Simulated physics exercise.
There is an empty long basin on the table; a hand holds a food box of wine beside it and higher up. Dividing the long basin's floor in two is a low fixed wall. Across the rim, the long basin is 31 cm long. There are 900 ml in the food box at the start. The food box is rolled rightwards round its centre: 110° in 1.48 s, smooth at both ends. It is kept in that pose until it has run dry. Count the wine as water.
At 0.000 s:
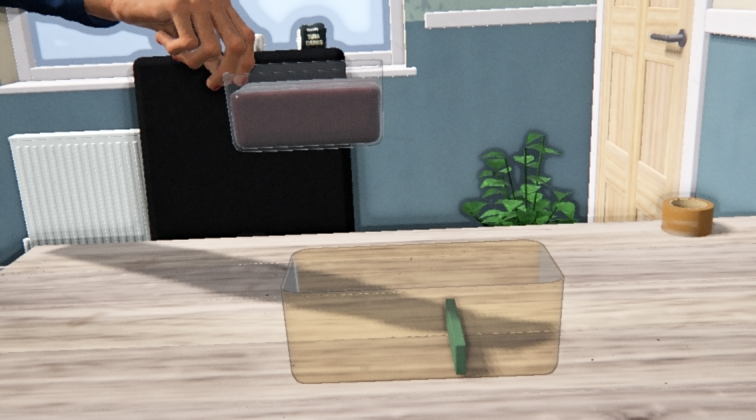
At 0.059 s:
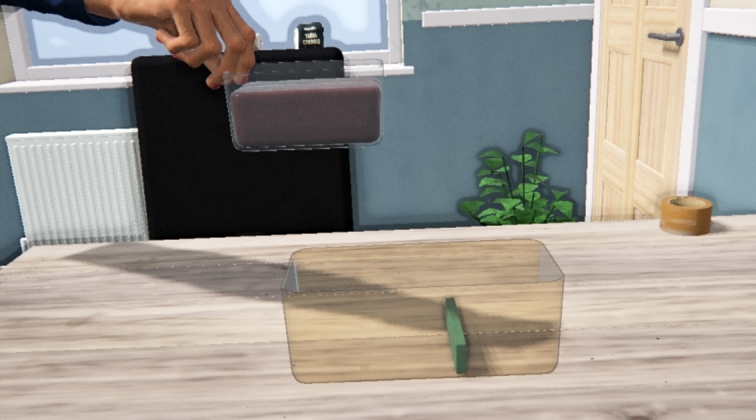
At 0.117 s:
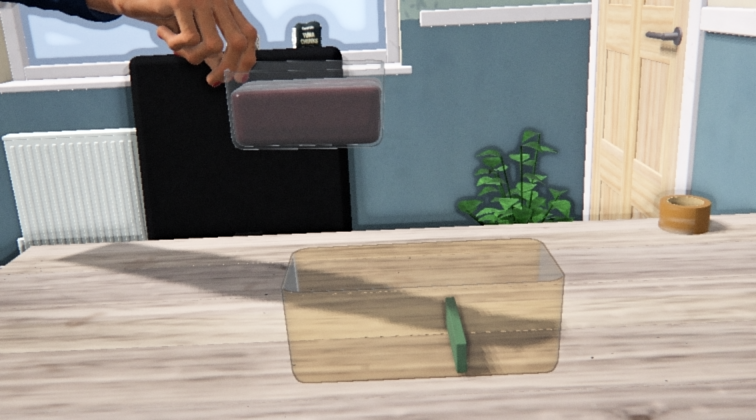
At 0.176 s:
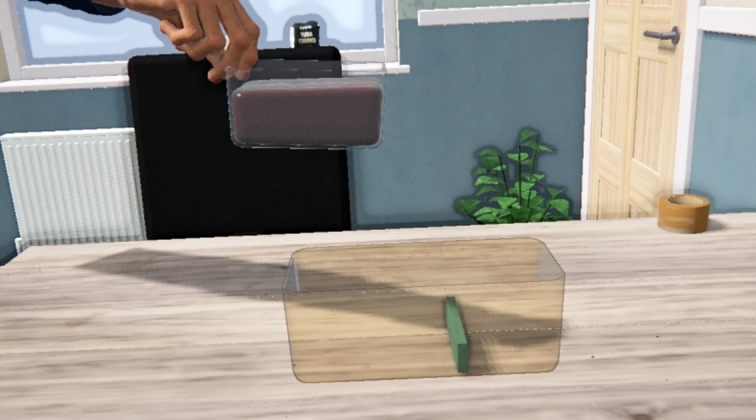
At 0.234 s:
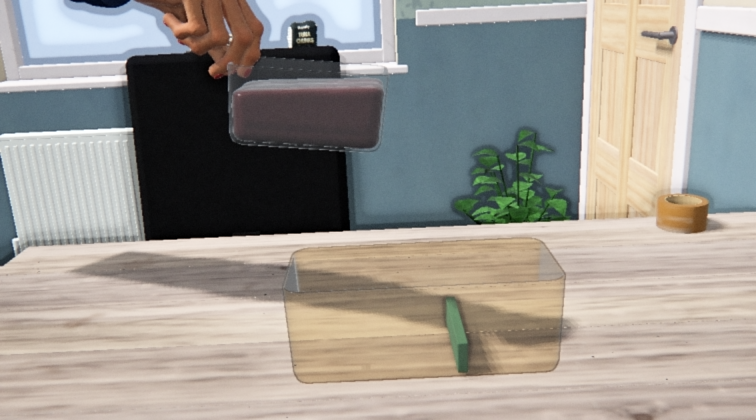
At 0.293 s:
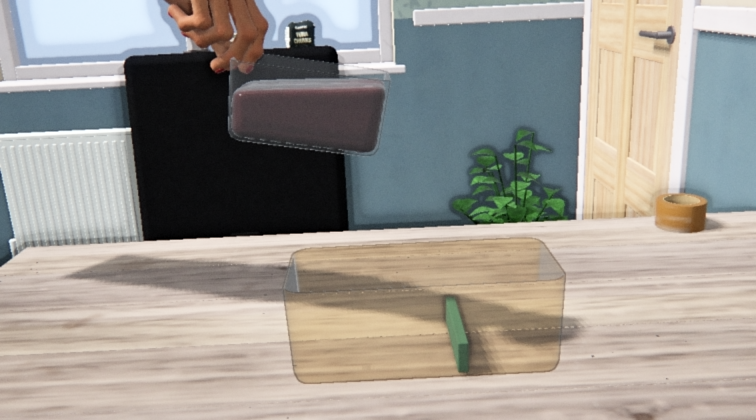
Above a long basin on a table, a hand slowly tilts a food box slightly rightwards.
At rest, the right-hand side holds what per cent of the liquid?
It holds some 50 in every hundred.
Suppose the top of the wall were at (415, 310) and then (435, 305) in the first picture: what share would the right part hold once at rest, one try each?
In turn about 70 and 65 per cent.
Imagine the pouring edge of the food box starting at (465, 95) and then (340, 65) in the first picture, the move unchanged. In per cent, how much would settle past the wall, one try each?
The first try gives around 55 percent, the second around 25 percent.
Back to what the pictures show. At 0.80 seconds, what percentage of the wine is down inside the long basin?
Around 12 percent.
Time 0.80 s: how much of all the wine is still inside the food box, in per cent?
At that time about 52 in a hundred parts are still held.
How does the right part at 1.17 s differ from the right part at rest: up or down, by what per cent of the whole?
Change: Decrease, about 5.
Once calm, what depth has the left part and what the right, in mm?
16 mm left, 34 mm right.
Then, 0.80 s in, the tilt is 62° and 52 per cent is still to pour, 2 is left of the wall and 10 right of it.
Then, 1.17 s in, the tilt is 99° and 10 per cent is still to pour, 21 is left of the wall and 55 right of it.
Then, 1.56 s in, the tilt is 110° and 0 per cent is still to pour, 43 is left of the wall and 50 right of it.
Then, 1.98 s in, the tilt is 110° and 0 per cent is still to pour, 44 is left of the wall and 50 right of it.
Finally, 44 per cent lies left of the wall, 50 right of it and 6 outside.
